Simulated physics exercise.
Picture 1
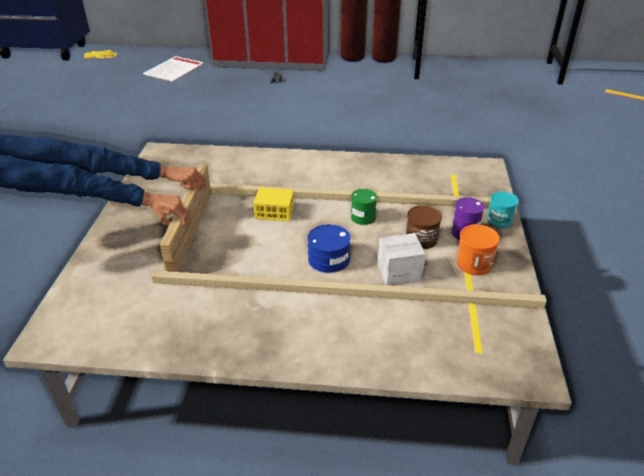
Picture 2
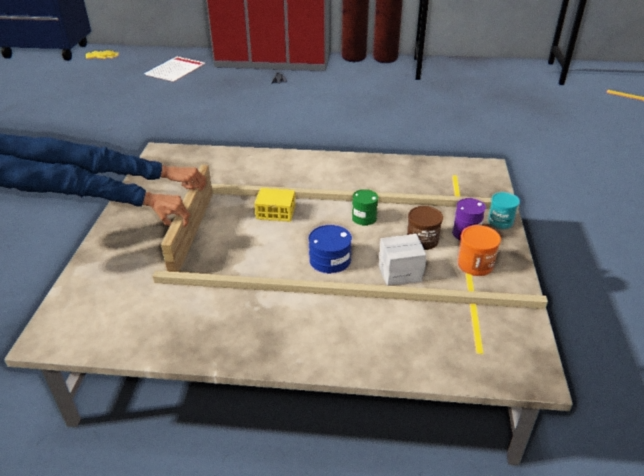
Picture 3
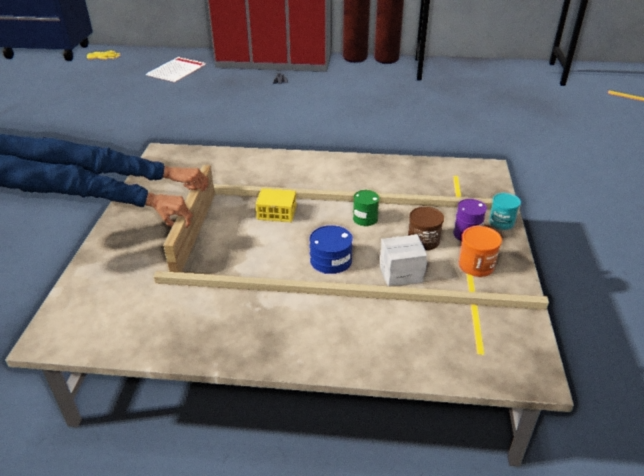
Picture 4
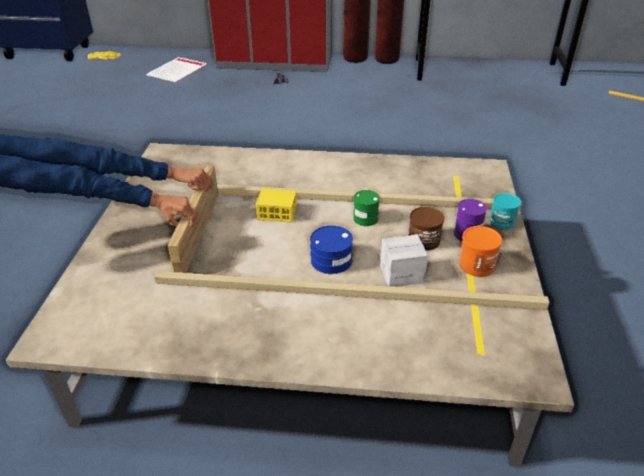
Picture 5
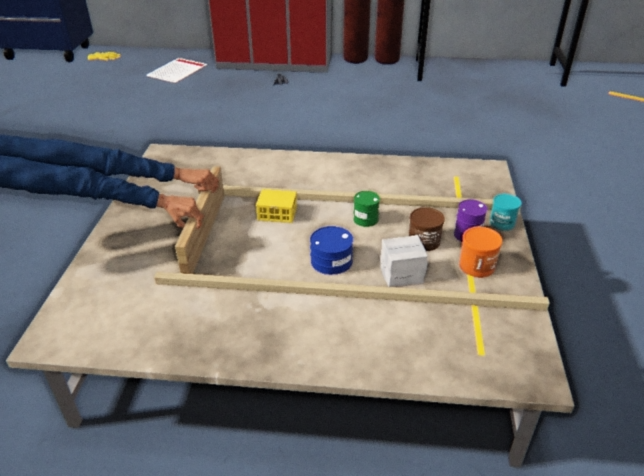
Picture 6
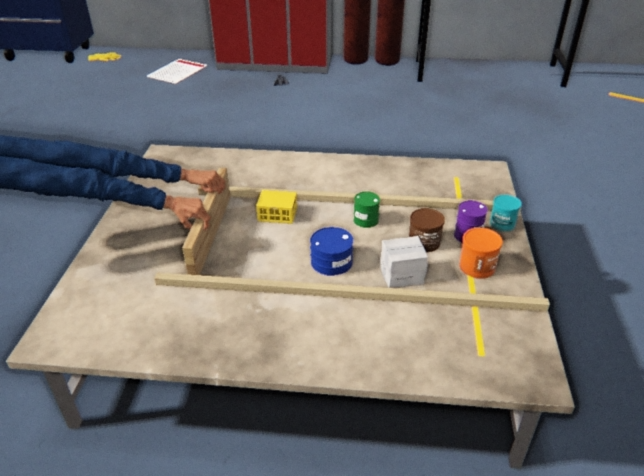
To begin with, two hands hold a wooden plank upright at the left of a table, between two wooden rails, with a yellow crate, colored containers and a white parcel to its right. The hands then slide the plank slightly rightward, while the objects stay practically still, the plank not touching the crate.
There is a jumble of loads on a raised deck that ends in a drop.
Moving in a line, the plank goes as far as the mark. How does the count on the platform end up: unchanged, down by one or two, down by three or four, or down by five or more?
It ends down by one or two.
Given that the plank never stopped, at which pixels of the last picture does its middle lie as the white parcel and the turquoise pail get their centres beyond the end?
Points: About (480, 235) and about (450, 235).
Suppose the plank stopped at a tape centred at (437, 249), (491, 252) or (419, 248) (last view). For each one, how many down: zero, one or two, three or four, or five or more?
Well, it comes out as no fall at all, at least five and not one, in that order.
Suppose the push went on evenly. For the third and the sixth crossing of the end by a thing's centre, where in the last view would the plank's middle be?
At (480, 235) for the third, at (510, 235) for the sixth.
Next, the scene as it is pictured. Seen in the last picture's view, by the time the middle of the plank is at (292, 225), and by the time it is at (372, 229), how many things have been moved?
Moved so far: 1, then 4.
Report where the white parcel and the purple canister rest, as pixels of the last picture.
In the last picture the first middle sits at (531, 274) and the other at (515, 228).
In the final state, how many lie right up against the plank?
The count in contact is 3.
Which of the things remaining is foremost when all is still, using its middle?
Orange pail.
Soon after, none off yet; turquoise pail at rest near (505, 213); orange pail at rest near (480, 253); purple canister at rest near (470, 222).
In the end, the number that fall off is one or two; gone, turquoise pail.
